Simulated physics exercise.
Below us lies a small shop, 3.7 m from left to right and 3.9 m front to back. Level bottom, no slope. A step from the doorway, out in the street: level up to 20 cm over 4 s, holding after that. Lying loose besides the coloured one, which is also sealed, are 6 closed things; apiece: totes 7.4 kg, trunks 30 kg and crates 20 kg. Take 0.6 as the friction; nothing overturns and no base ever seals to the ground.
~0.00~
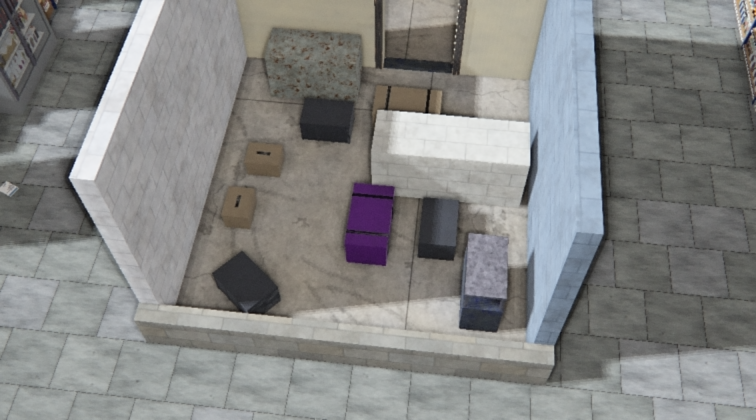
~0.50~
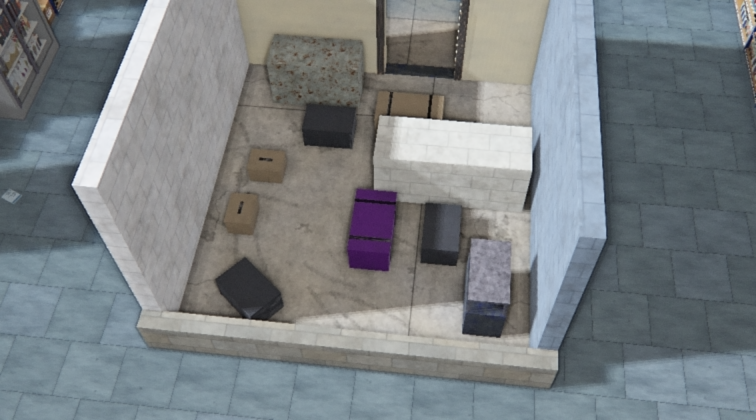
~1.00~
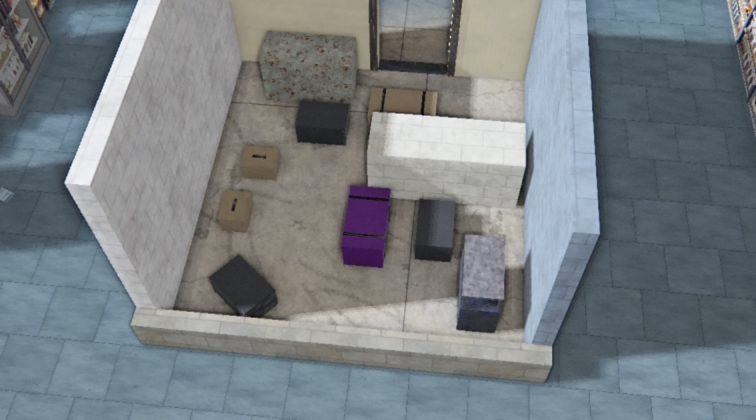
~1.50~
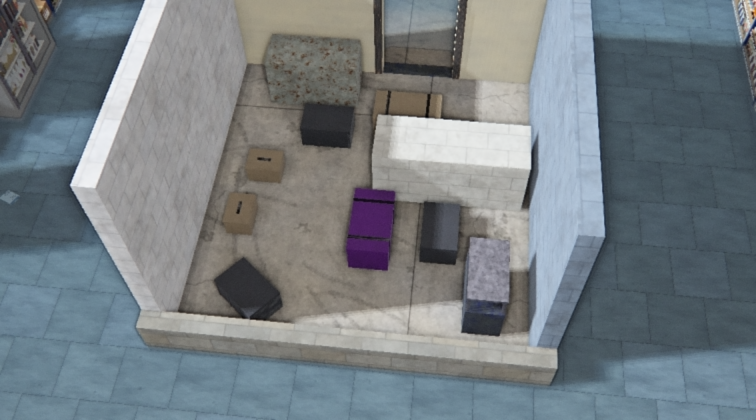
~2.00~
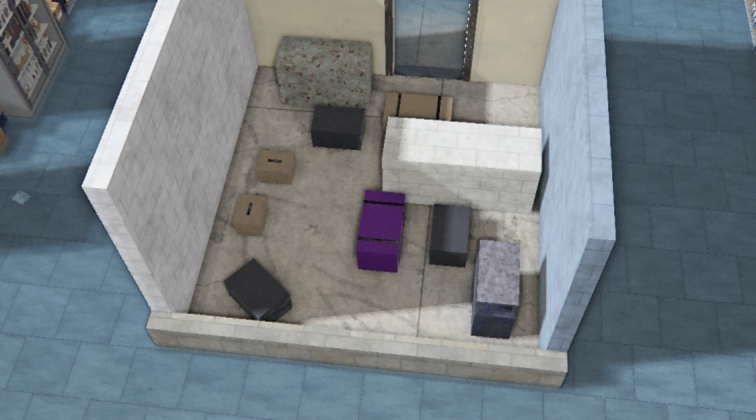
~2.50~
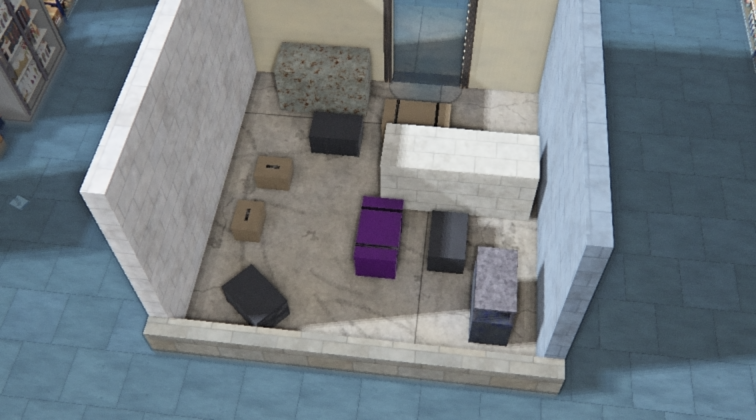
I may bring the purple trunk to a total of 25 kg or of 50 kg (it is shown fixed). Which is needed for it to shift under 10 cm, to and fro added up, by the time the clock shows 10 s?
My guess is the lighter amount suffices.
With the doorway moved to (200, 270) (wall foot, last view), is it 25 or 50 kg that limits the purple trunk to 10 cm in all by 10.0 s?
Answer: Only the upper mass works.
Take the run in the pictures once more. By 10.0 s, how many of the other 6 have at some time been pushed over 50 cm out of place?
My count gives 1.
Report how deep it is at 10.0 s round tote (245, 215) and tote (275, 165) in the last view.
5 and 8 cm.
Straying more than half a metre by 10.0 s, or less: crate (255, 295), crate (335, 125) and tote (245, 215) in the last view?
In order, the three come out beneath, above and beneath.
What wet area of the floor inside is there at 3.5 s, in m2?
Near 1.5 m2 in all.
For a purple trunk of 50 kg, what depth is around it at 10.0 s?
Close to 2 cm deep.
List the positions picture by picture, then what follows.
The first picture shows the purple trunk at (370, 214), on the bottom; water covers 0.0 m2; 0 of 7 have shifted.
The second picture shows the purple trunk at (373, 220) rests on the ground; 0.0 m2 under water; 0 of 7 have shifted.
The third picture shows the purple trunk at (367, 217), on the bottom; water covers 0.0 m2; 0 of 7 have shifted.
The fourth picture shows the purple trunk at (371, 219) rests on the ground; 0.0 m2 under water; 0 of 7 have shifted.
The fifth picture shows the purple trunk at (381, 221), on the bottom; water covers 0.0 m2; 0 of 7 have shifted.
The sixth picture shows the purple trunk at (379, 228), on the bottom; water covers 0.4 m2; 0 of 7 have shifted.
After 3.5 s the purple trunk would be 0 cm from its start with 25 kg and 0 cm from its start with 50 kg; 0 cm of water round it then.
After 4.5 s the purple trunk would be 0 cm from its start with 25 kg and 0 cm from its start with 50 kg; 0 cm of water round it then.
After 7.0 s the purple trunk would be 0 cm from its start with 25 kg and 0 cm from its start with 50 kg; 2 cm of water round it then.
After 10.0 s the purple trunk would be 0 cm from its start with 25 kg and 0 cm from its start with 50 kg; 2 cm of water round it then.
